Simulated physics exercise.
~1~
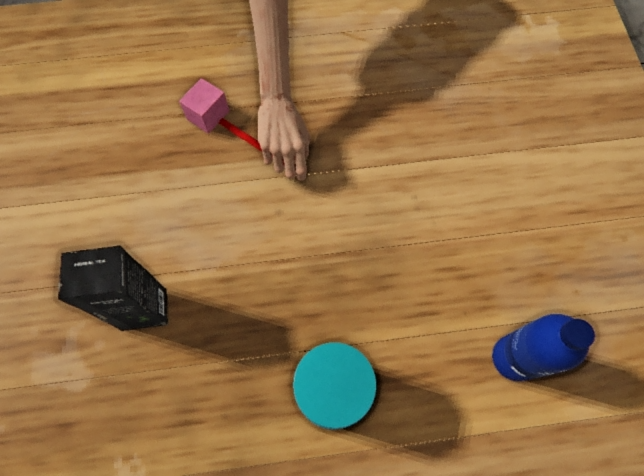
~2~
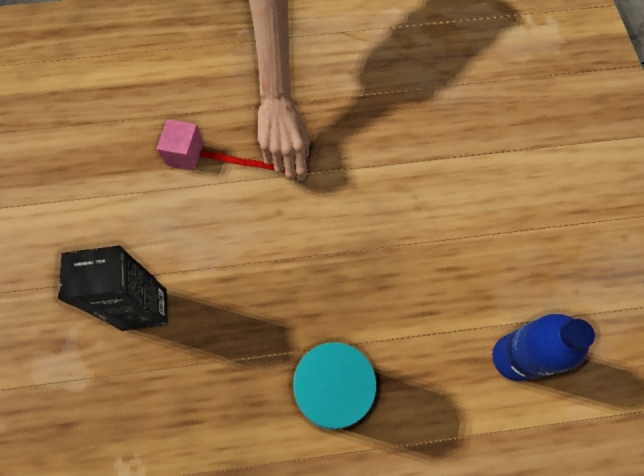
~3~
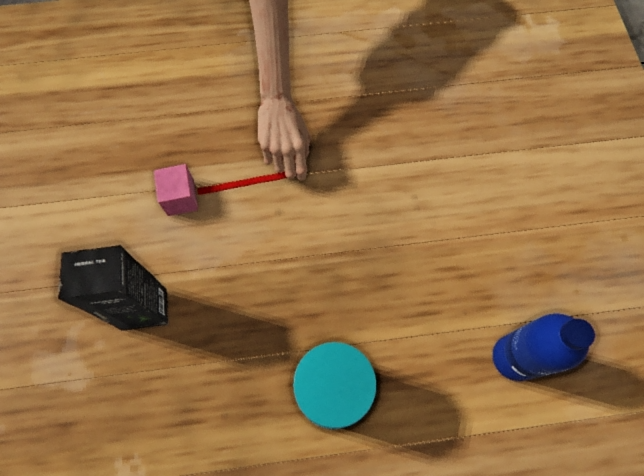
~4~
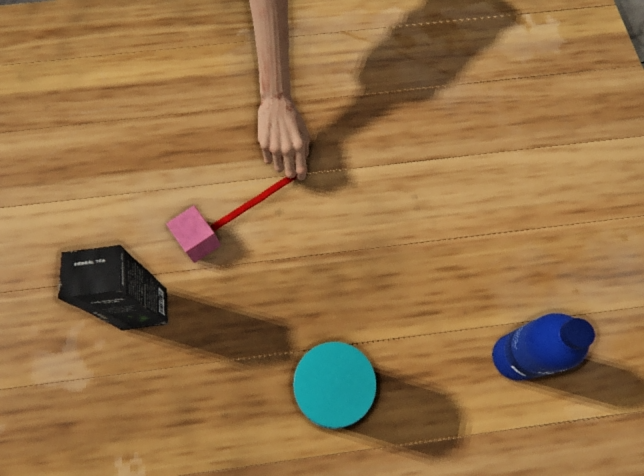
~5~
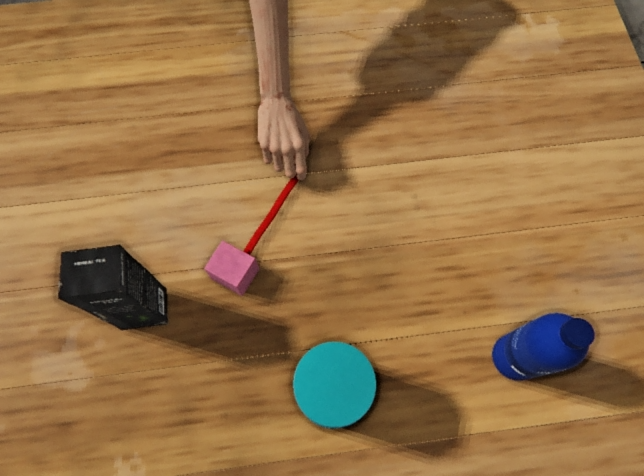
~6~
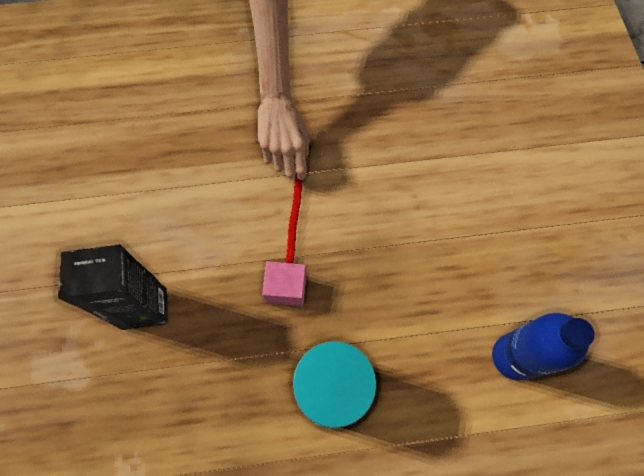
Over a wooden workbench top, a hand whirls a pink block anticlockwise on a red ribbon.
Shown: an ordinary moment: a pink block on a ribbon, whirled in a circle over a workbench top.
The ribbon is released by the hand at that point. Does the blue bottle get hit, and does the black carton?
Answer: The blue bottle stays clear, the black carton stays clear.
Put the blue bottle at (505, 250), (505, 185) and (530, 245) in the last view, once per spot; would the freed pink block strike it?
Result per position - 1: Collision; 2: No collision; 3: Collision.
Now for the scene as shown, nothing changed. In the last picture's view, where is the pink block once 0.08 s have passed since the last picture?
At that time it sits close to pixel (395, 279).
Then, 0.08 s after the last picture, block near (395, 279).
Then, 0.20 s after the last picture, block near (539, 269).
At rest, block off the table. The blue bottle remains clear and the black carton escapes it.
